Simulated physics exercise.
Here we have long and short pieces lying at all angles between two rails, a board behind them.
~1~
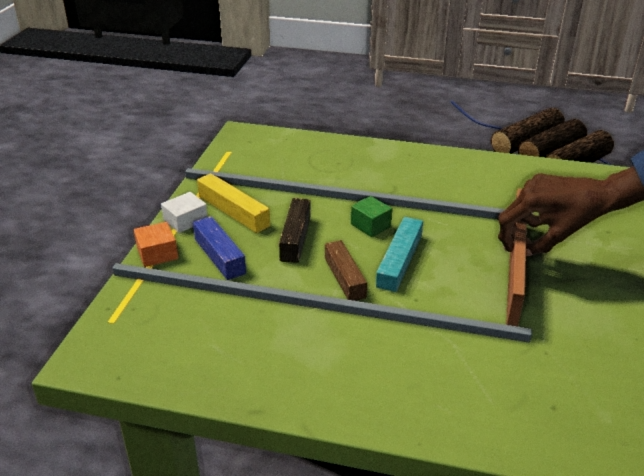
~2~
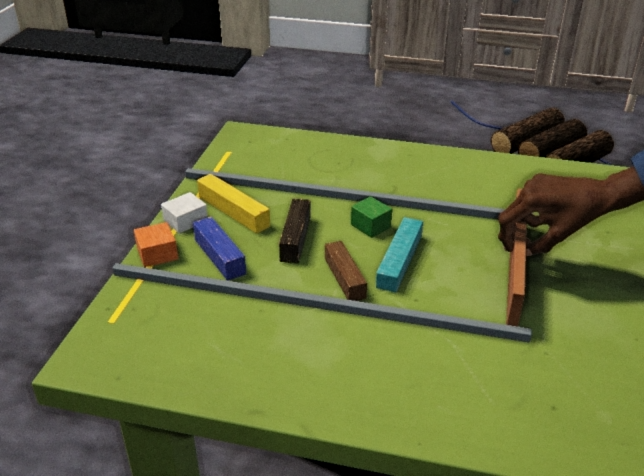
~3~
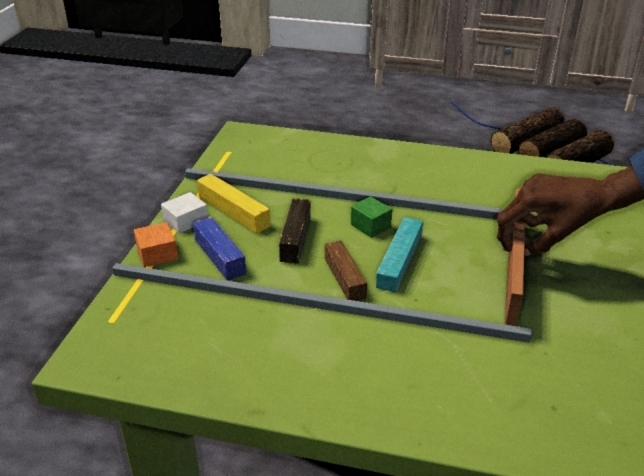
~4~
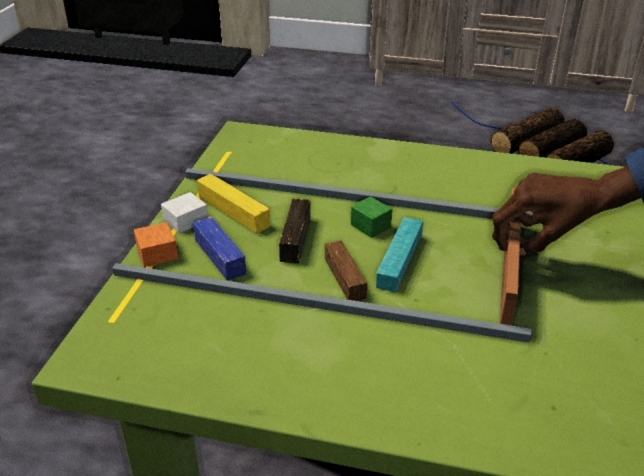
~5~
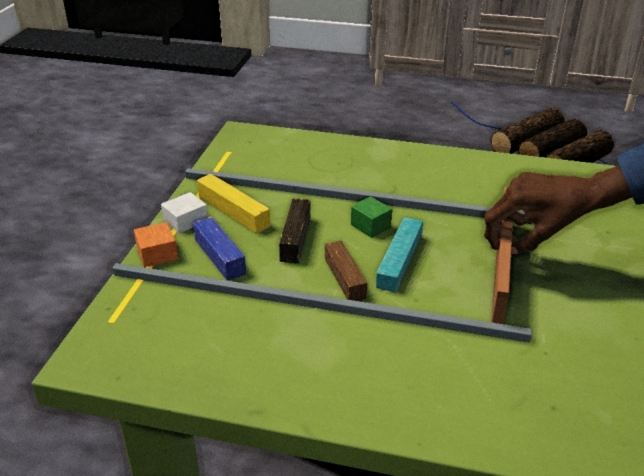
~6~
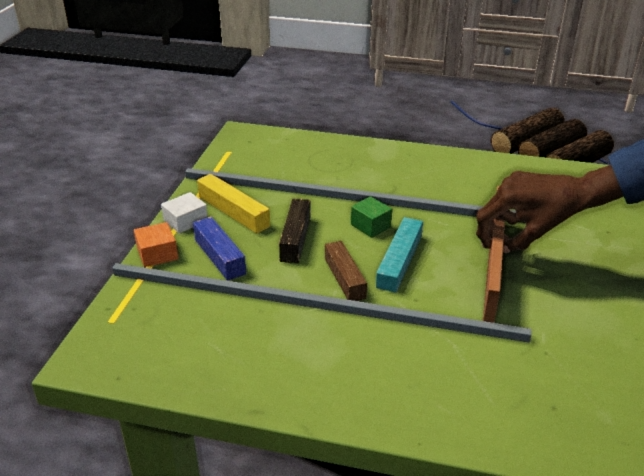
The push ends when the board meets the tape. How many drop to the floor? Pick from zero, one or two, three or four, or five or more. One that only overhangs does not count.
As it turns out, the number that fall off is five or more.
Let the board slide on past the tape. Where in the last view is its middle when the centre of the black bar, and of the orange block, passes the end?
Near (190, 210) and (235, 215).
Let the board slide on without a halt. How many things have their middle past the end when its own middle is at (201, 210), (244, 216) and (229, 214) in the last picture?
Place by place, 4, 0 and 1.
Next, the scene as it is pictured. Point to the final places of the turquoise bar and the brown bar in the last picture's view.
First (166, 220), then (131, 242).
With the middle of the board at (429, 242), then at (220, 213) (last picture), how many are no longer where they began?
The counts are 0 and 8.
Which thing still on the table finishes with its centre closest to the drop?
The brown bar.
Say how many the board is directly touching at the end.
That makes 2.
Soon after, none off yet; orange block at rest near (156, 244); white block at rest near (185, 213); yellow bar at rest near (233, 203).
At rest, the number that fall off is five or more; fallen, black bar, blue bar, yellow bar, white block and orange block.
